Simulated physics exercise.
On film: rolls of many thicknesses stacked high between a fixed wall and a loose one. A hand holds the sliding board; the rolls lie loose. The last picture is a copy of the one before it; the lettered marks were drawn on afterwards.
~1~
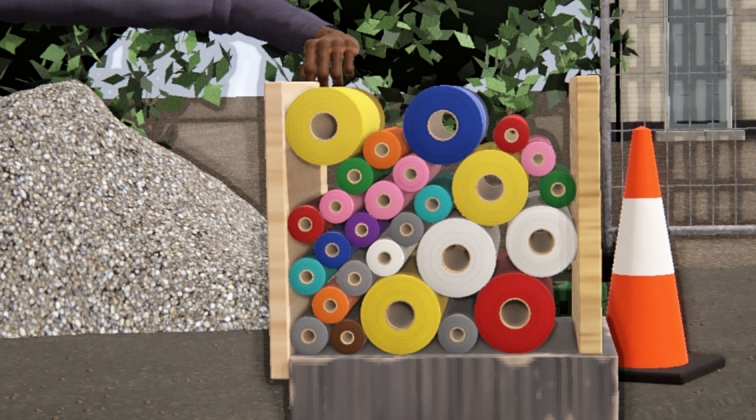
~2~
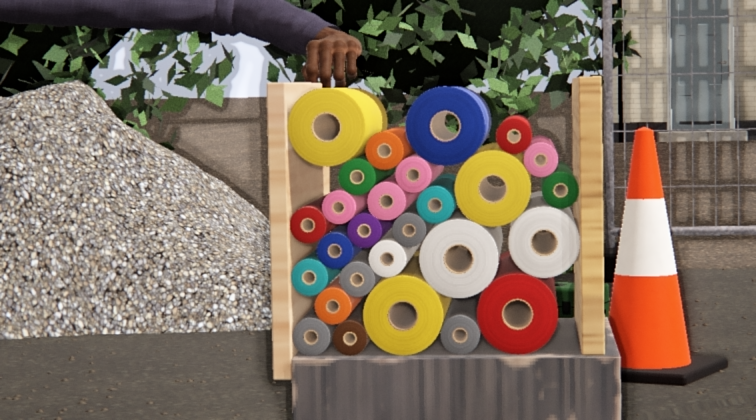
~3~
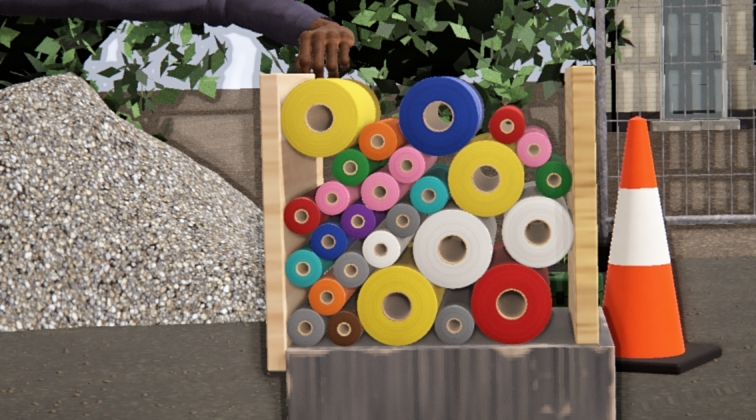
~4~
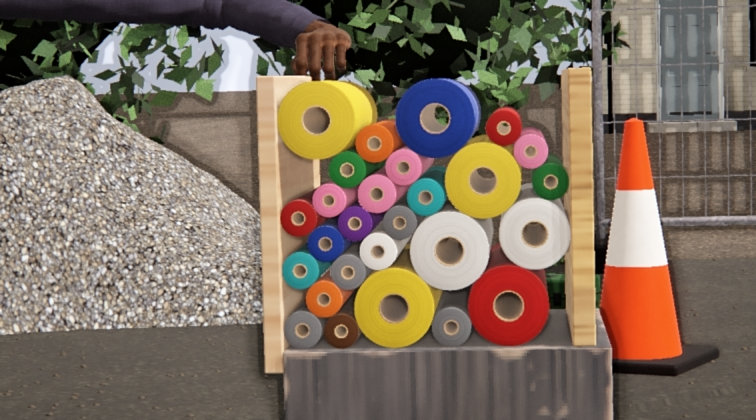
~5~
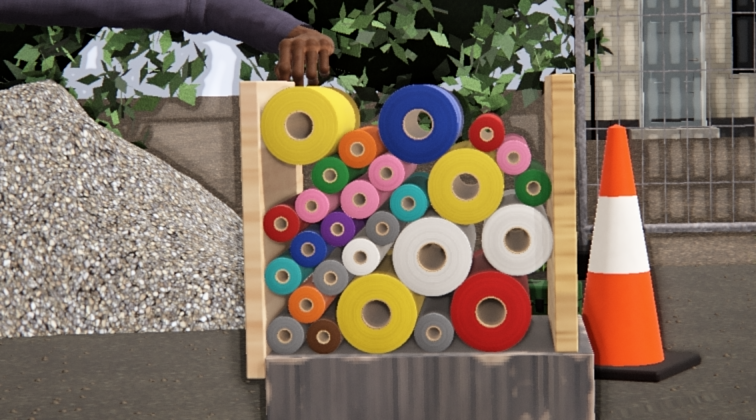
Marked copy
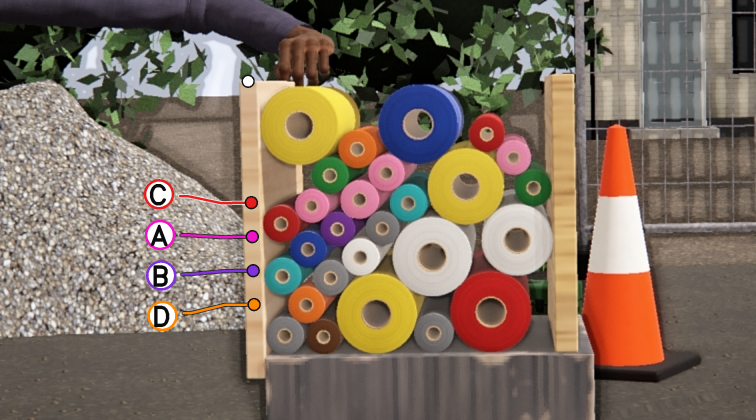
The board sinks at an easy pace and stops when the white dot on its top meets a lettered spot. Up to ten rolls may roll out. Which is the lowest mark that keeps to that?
At most to D.
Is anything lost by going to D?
At D: Yes.
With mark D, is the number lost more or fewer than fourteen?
At D, fewer than fourteen.
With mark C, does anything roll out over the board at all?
No.
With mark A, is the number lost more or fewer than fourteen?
At A, fewer than fourteen.
On the marked copy, A at (252, 237); B at (253, 271); C at (251, 203); D at (254, 304); the white dot at (248, 81).
Following D. Soon after the start, top of the board (261, 180).
Later, top of the board (264, 290).
In the end, top of the board (264, 303), nine out over the board.
As for the rest, A one out over the board; B about five out over the board; C none out over the board.
